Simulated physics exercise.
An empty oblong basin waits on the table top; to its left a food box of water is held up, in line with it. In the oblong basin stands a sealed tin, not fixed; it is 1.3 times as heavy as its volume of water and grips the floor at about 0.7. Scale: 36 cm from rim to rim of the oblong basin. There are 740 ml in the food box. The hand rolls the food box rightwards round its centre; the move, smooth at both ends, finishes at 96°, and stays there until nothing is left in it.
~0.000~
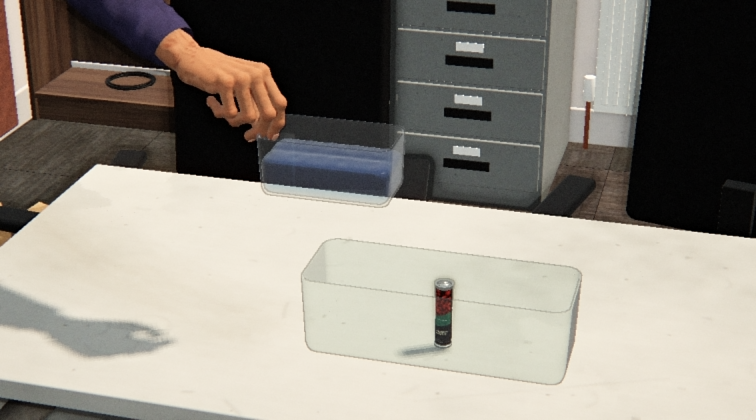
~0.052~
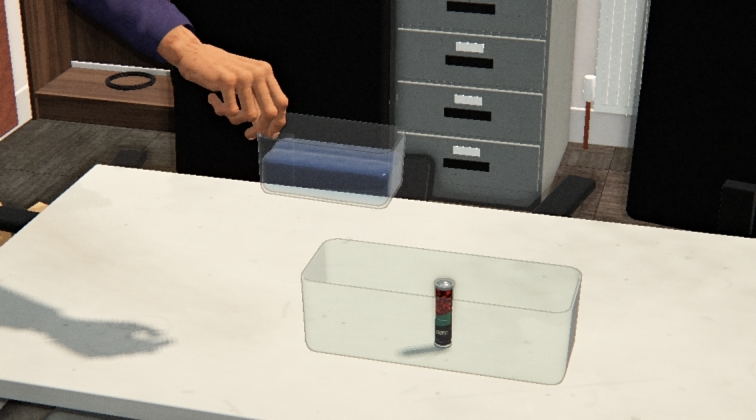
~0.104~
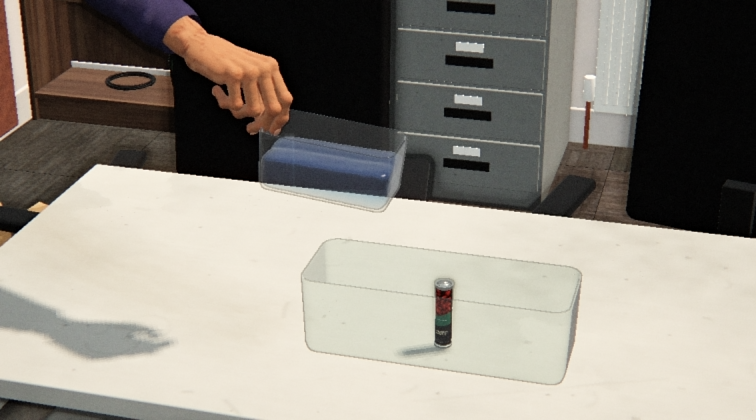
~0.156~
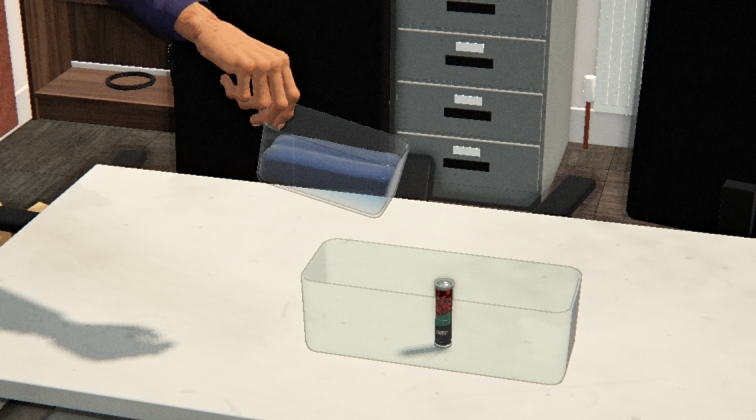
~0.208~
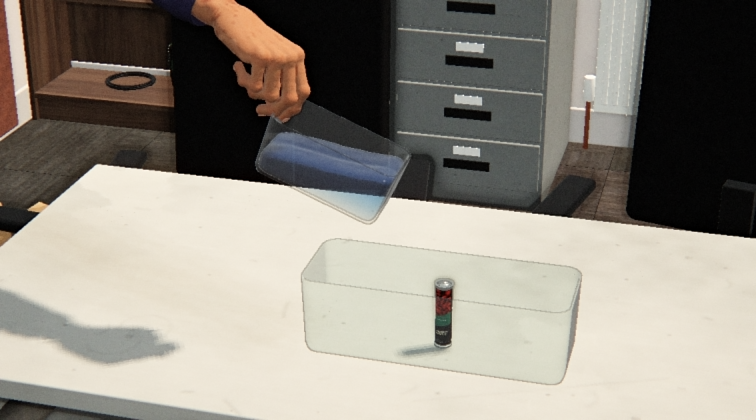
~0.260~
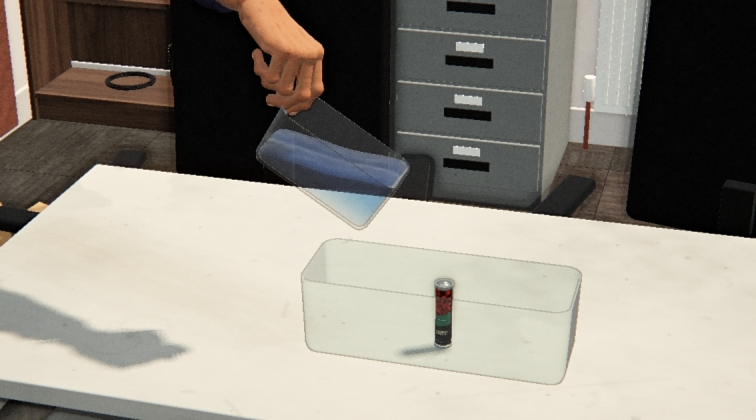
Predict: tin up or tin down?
The tin goes over.
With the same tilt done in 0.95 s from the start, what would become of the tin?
The tin remains upright.
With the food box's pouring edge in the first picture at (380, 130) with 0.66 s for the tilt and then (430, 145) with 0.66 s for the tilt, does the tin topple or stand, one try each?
First it goes over; then it keeps standing.
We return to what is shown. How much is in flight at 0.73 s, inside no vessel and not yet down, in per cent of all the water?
Some 4 per cent.
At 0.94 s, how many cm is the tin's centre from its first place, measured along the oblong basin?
About 6 cm.
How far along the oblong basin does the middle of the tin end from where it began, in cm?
Some 7.5 cm.
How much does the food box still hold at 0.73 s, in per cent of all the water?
Some 8 per cent.
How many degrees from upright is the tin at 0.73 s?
Near 5° from upright.
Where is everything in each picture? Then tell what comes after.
In the first frame, it leans 0°; its right rim is at (398, 141); the water meets the walls at (271, 148) and (397, 162); the oblong basin's rim runs from (313, 259) to (576, 292); the tin's top is at (444, 286).
In the second frame, it leans 1°; its right rim is at (399, 143); the water meets the walls at (272, 148) and (397, 162).
In the third frame, it leans 6°; its right rim is at (400, 148); the water meets the walls at (271, 146) and (397, 164).
In the fourth frame, it leans 13°; its right rim is at (402, 156); the water meets the walls at (271, 144) and (399, 166).
In the fifth frame, it leans 22°; its right rim is at (403, 167); the water meets the walls at (270, 141) and (400, 169).
In the sixth frame, it leans 32°; its right rim is at (402, 179); the water meets the walls at (270, 136) and (404, 172).
After 0.53 s the tilt is 87° and 26 per cent is still to pour; the tin stands where it began.
After 0.73 s the tilt is 96° and 8 per cent is still to pour; the tin leans 6°.
After 0.94 s the tilt is 96° and 3 per cent is still to pour; the tin lies on its side.
After 1.16 s the tilt is 96° and 1 per cent is still to pour; the tin lies on its side.
In the end the tin lies on its side.
